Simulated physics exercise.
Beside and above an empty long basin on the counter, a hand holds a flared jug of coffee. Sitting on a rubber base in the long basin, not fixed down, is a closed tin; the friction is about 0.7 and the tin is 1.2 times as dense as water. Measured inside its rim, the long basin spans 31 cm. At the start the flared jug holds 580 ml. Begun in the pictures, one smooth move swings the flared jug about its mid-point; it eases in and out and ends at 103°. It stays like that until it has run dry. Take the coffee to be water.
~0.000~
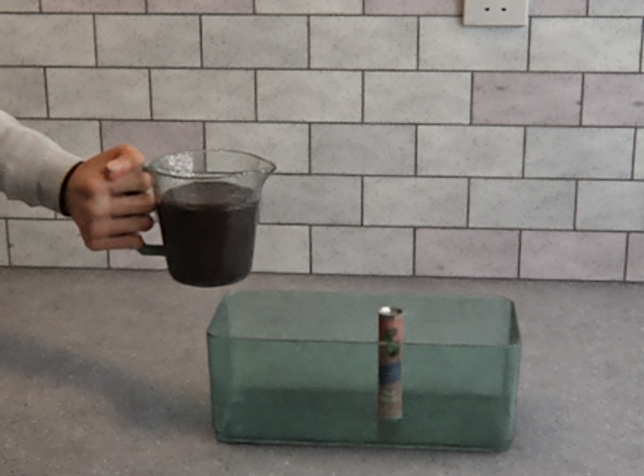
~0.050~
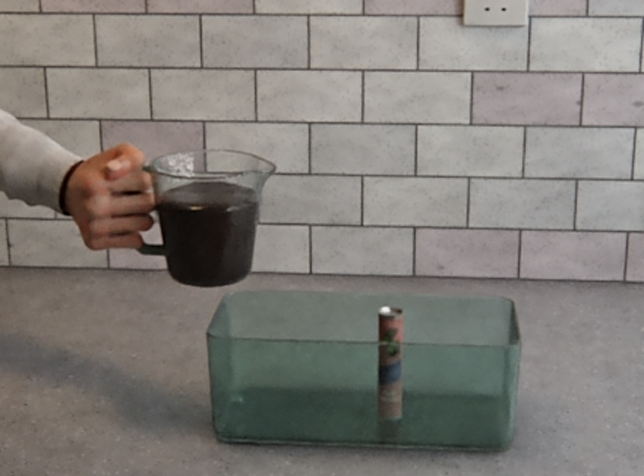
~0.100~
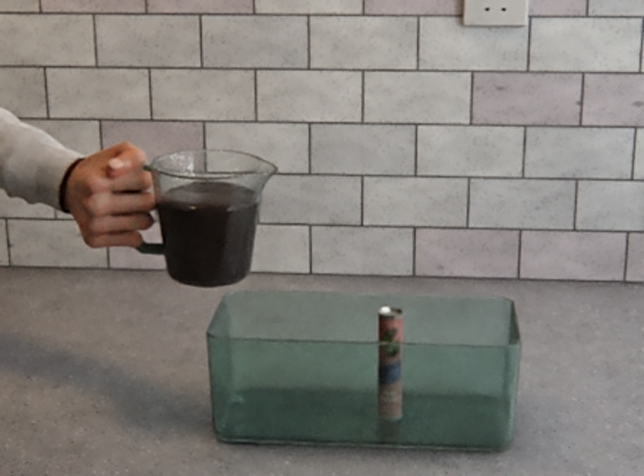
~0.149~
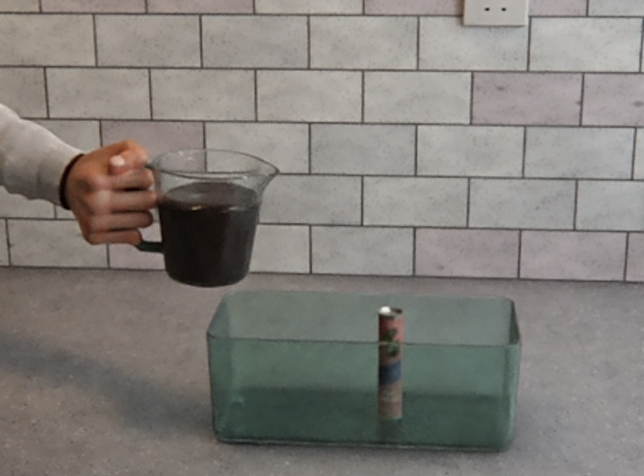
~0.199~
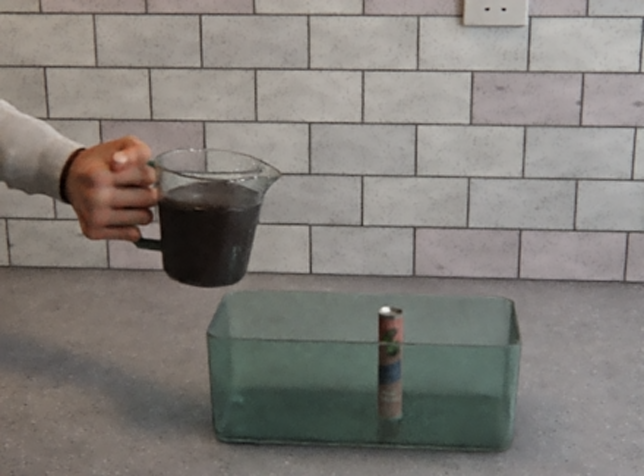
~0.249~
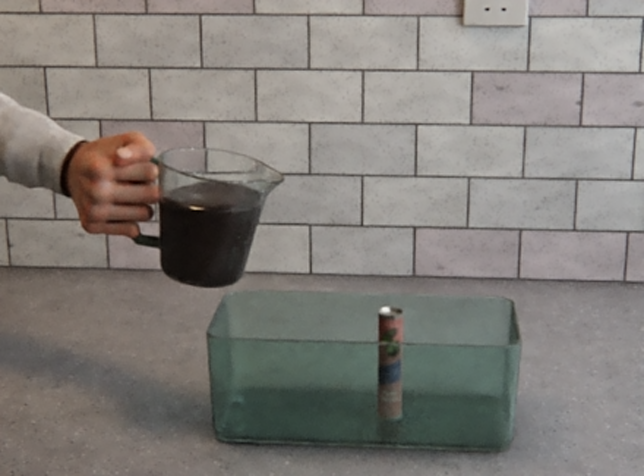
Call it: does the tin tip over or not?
It does not.
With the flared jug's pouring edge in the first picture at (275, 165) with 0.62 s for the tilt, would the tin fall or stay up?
It does not tip.
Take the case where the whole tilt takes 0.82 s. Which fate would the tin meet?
With that tilt, the tin stays on its base.
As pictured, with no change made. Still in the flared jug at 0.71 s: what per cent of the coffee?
I'd estimate some 88 % remains.
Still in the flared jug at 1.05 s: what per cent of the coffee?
Roughly 28 per cent.
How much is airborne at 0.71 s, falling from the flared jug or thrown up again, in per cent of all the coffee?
About 10 per cent.
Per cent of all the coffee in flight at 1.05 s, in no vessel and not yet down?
Estimate: About 14 in a hundred.
By 0.71 s the tilt is 60° and 88 per cent is still to pour; the tin stands where it began.
By 1.05 s the tilt is 94° and 29 per cent is still to pour; the tin stands where it began.
By 1.40 s the tilt is 103° and 1 per cent is still to pour; the tin stands where it began.
By 1.79 s the tilt is 103° and 0 per cent is still to pour; the tin stands where it began.
At rest the tin stands where it began.
